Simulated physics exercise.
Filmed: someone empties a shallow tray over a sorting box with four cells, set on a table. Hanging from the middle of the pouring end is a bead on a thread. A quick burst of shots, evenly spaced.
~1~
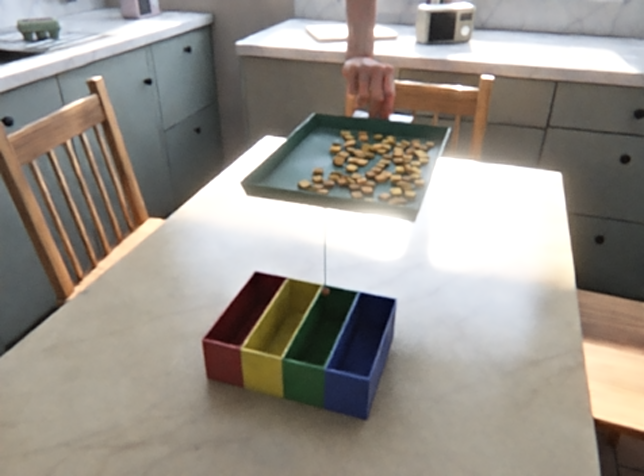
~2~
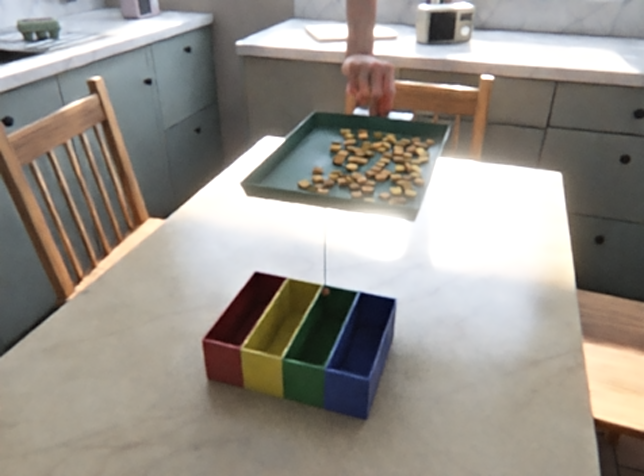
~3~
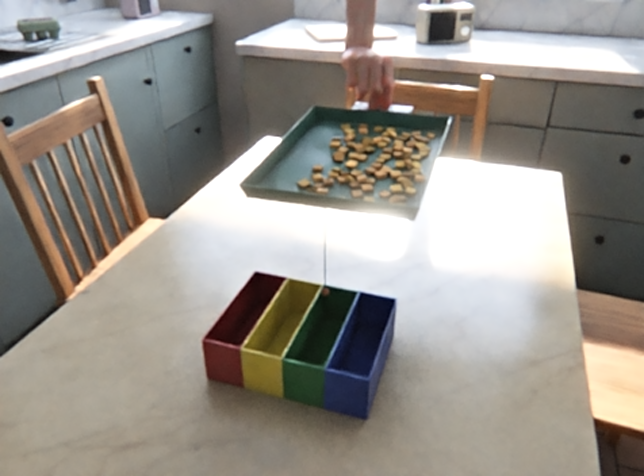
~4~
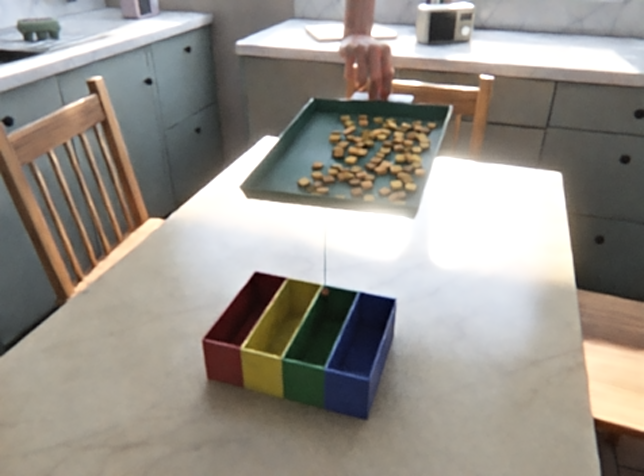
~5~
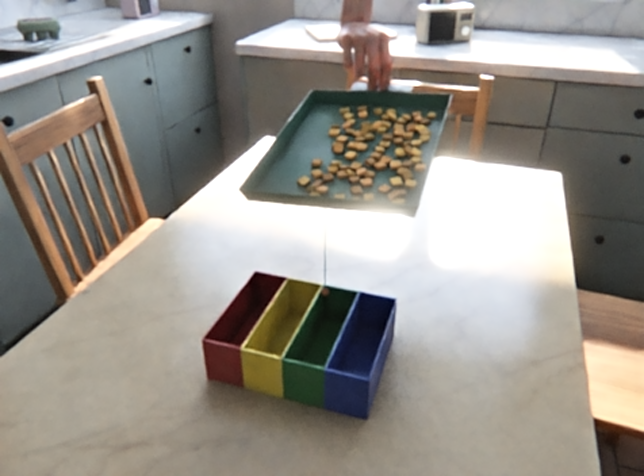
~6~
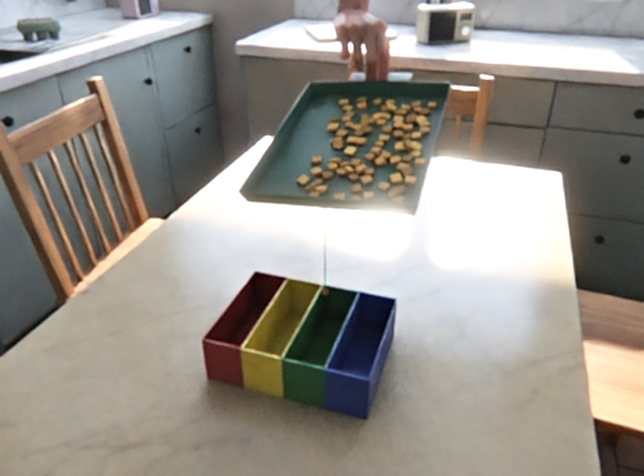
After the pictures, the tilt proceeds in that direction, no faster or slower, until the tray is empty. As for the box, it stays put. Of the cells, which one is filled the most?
The red cell is filled the most.
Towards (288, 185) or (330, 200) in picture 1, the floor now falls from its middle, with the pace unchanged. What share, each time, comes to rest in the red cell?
Roughly 60 % in the first case and 10 % in the second.
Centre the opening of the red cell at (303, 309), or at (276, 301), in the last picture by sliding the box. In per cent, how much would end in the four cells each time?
It would be roughly 20 per cent for the first and roughly 50 per cent for the second.
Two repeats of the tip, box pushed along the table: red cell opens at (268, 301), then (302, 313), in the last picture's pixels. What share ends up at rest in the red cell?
First position: Some 40 %; second position: Some 20 %.
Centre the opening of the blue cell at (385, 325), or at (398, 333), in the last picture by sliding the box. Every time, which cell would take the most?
The first placing favours red, while the second favours the red one.
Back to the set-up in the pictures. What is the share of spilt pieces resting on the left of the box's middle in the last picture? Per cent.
100 %, near enough.
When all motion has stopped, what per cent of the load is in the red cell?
That part is close to 50 percent of the load.
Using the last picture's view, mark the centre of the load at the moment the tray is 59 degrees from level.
About (308, 171).
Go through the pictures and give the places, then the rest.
Corners of the pouring end (245, 181) and (416, 206), level; middle of the load (380, 166), cereal squares; bead on its thread (325, 292); red cell (223, 360); yellow cell (262, 370); green cell (303, 380); blue cell (346, 391), in the first picture.
Corners of the pouring end (245, 181) and (416, 206), level; middle of the load (380, 165), in the second picture.
Corners of the pouring end (245, 183) and (415, 205), tipped barely, lowest at the left corner; middle of the load (380, 161), in the third picture.
Corners of the pouring end (244, 185) and (415, 204), tipped a little, lowest at the left corner; middle of the load (380, 156), in the fourth picture.
Corners of the pouring end (244, 187) and (414, 203), tipped a little, lowest at the left corner; middle of the load (380, 150), in the fifth picture.
Corners of the pouring end (244, 189) and (414, 202), tipped a little, lowest at the left corner; middle of the load (380, 144); red cell (223, 360); yellow cell (262, 370); green cell (303, 380); blue cell (346, 391), in the sixth picture.
Just after the last frame, tray tipped steeply; every one on the tray.
A moment on, tray tipped right over; roughly a third on the tray; about a tenth in the red cell; about a tenth in the yellow cell; just a few in the green cell; roughly half falling or outside the box.
Further on, tray tipped past a quarter turn; roughly half in the red cell; roughly a quarter in the yellow cell; about a tenth in the green cell; roughly a quarter falling or outside the box.
When it is over, tray tipped past a quarter turn; roughly half in the red cell; roughly a quarter in the yellow cell; about a tenth in the green cell; not one in the blue cell; roughly a quarter outside the box.
